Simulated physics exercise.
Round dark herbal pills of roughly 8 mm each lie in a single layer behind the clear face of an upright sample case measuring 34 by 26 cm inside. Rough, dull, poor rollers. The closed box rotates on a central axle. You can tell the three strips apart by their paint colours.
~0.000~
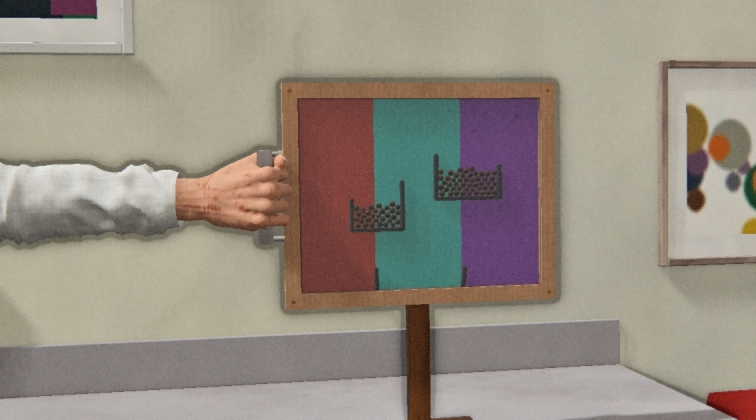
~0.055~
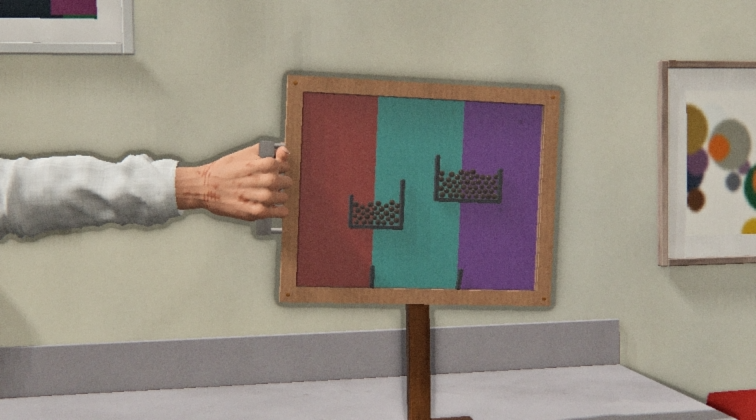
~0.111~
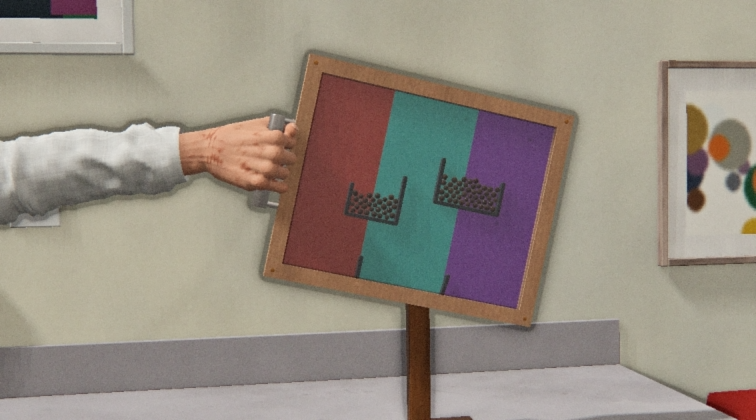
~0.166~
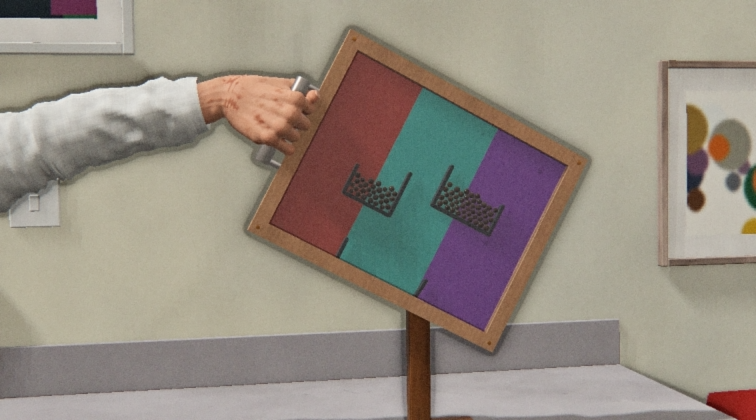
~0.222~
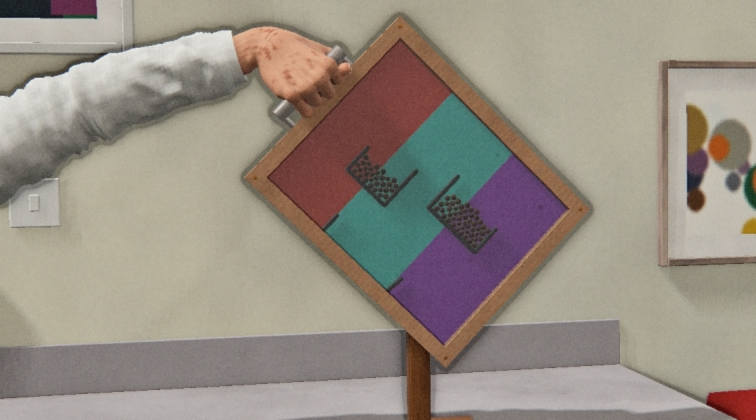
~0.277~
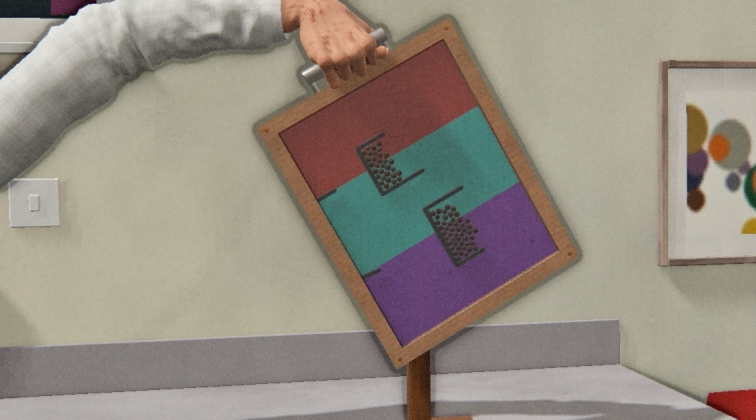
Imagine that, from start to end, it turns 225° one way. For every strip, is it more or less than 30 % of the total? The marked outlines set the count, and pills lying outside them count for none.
Red strip: More; purple strip: Less; turquoise strip: Less.
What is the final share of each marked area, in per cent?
The red strip ends with 80 percent, the purple strip with 0 percent and the turquoise strip with 20 percent.
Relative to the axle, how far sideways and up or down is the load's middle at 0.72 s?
I'd put it near 5 centimetres to the left and 11 centimetres below.
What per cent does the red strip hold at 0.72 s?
Roughly 30 per cent.
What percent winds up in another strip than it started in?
Moved share: About 70 per cent.
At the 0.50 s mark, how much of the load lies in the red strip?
5 percent.
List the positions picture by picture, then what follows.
The first frame shows level; about 80 pills; pills' middle (433, 196); highest (472, 169); red (337, 196), purple (500, 192), turquoise (418, 194).
The second frame shows turned 3° clockwise; pills' middle (433, 196); highest (473, 172).
The third frame shows turned 13° clockwise; pills' middle (432, 198); highest (445, 177); wall ends (448, 276), (361, 257), (352, 184) to (405, 178), (444, 160) to (503, 184).
The fourth frame shows turned 28° clockwise; pills' middle (431, 201); highest (358, 175).
The fifth frame shows turned 45° clockwise; pills' middle (429, 204); highest (366, 157).
The sixth frame shows turned 61° clockwise; pills' middle (427, 206); highest (379, 144); red (379, 119), purple (461, 264), turquoise (420, 191).
After 0.50 s, it stands 126° clockwise; the pills' middle is in line with and 6 cm below the centre; red 5 %, purple 60 %, turquoise 40 %.
After 0.72 s, it has come round 191° clockwise; the pills' middle is 5 cm left of and 11 cm below the centre; red 30 %, purple 55 %, turquoise 10 %.
After 0.91 s, it has come round 225° clockwise; the pills' middle is 10 cm left of and 7 cm below the centre; red 35 %, purple 50 %, turquoise 15 %.
All still by 1.9 s, it has come round 225° clockwise; red 80 %, purple 0 %, turquoise 20 %.
